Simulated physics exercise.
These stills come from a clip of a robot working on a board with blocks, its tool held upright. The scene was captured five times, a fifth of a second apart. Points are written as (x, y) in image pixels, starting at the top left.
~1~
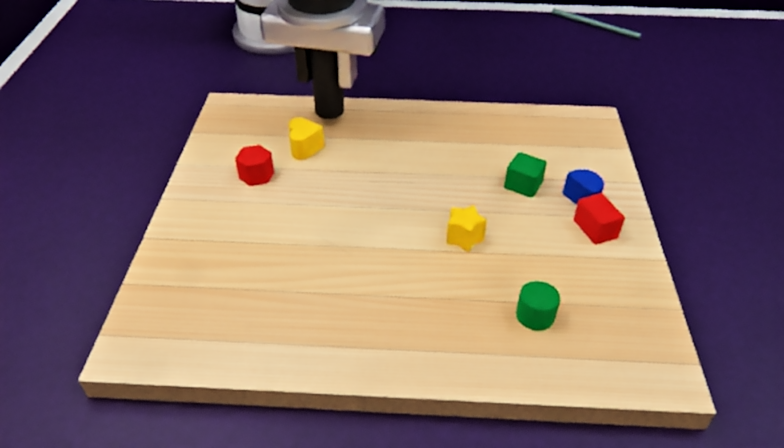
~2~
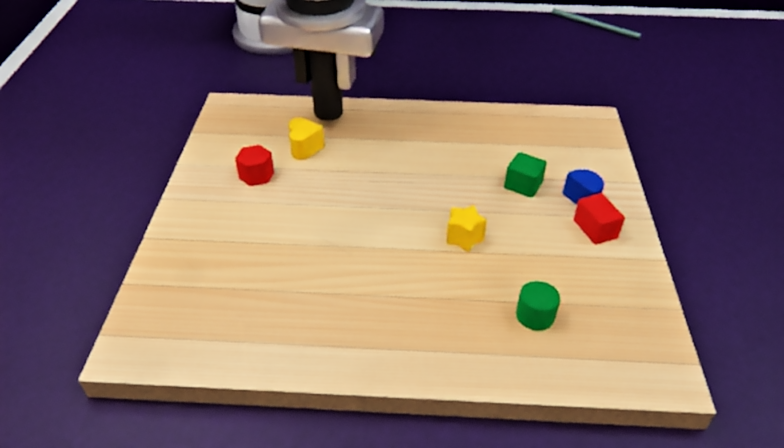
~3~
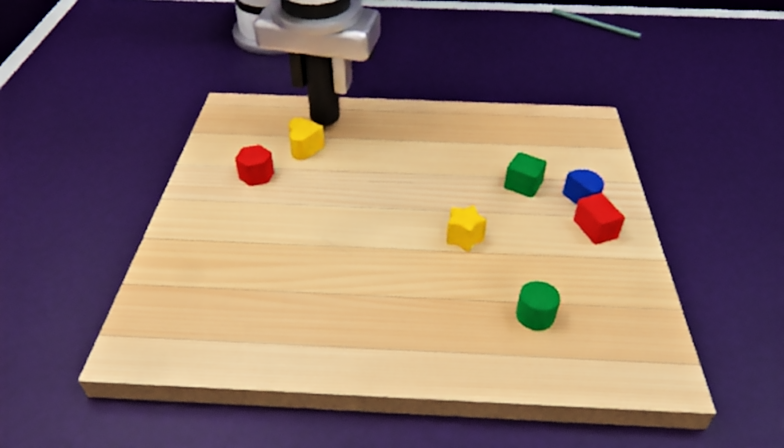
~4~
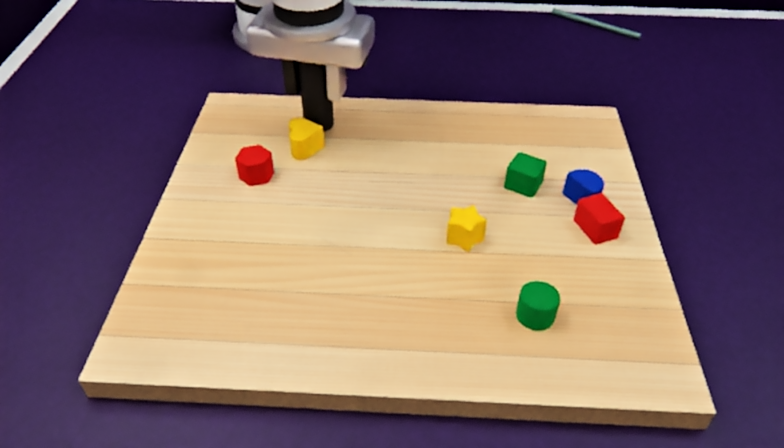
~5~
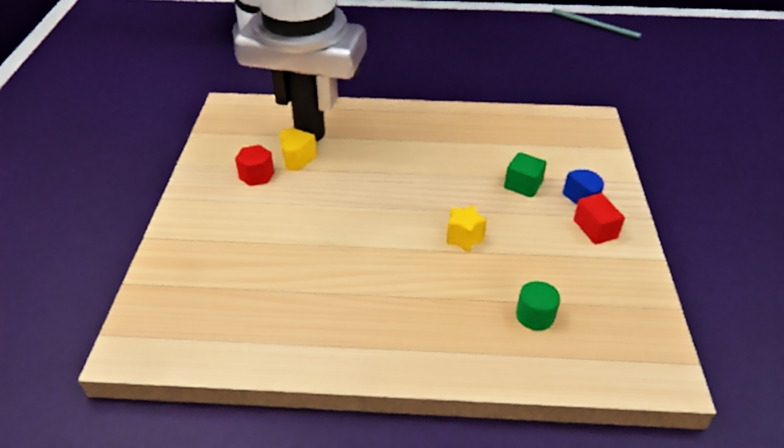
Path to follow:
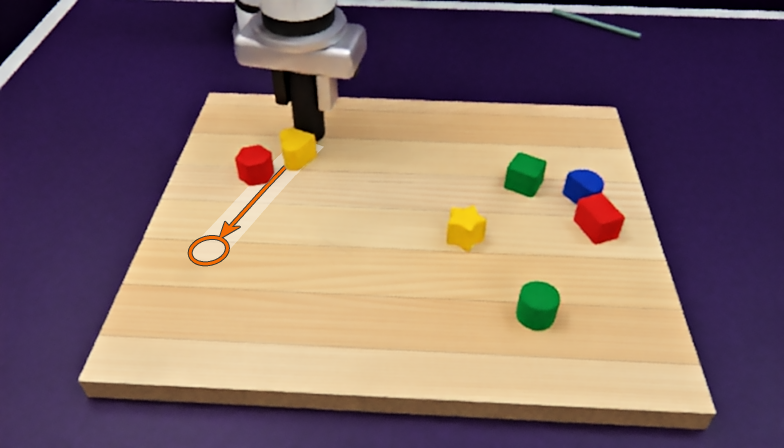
At the start, a robot arm's dark tool rests at the far edge of a wooden board scattered with coloured blocks, just right of a yellow heart-shaped block. The tool moves slightly left and toward the viewer, then nudges the yellow block a short way toward the red hexagon, while the other blocks stay still.
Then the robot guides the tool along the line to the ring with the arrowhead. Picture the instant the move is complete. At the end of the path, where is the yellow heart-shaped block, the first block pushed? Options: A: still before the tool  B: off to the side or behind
Letter B.
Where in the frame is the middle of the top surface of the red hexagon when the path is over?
Expect it around (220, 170).
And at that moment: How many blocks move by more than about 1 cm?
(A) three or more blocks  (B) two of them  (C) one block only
Option B.
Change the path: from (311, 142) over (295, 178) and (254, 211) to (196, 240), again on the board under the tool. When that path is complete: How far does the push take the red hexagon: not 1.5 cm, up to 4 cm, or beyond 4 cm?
Goes under 1.5 cm.
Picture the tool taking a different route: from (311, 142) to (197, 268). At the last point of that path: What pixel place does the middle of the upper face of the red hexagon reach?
So, by the moment the path ends, you'll find the top centre of the red hexagon at (233, 163).
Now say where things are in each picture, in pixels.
Tip of the tool at (330, 111), middles of tops, red hexagon at (253, 154), yellow heart-shaped block at (303, 128), in the first frame.
Tool at (329, 112), nothing pushed, in the second frame.
Tool at (325, 117), nothing pushed, in the third frame.
Tool at (319, 124), nothing pushed, in the fourth frame.
Tool at (310, 134), red hexagon at (253, 154), yellow heart-shaped block at (295, 138), in the fifth frame.
The line goes in a line from (311, 142) to (209, 250).
The first path, step by step. One third of the way, tool at (277, 166); red hexagon at (235, 163), turned 60° clockwise; yellow heart-shaped block at (266, 174), turned 15° anticlockwise.
Two thirds of the way, tool at (244, 201); red hexagon at (220, 170), turned 115° clockwise; yellow heart-shaped block at (247, 210), turned 55° anticlockwise.
At the end, tool at (207, 242); red hexagon at (220, 170), turned 115° clockwise; yellow heart-shaped block at (245, 227), turned 90° anticlockwise.
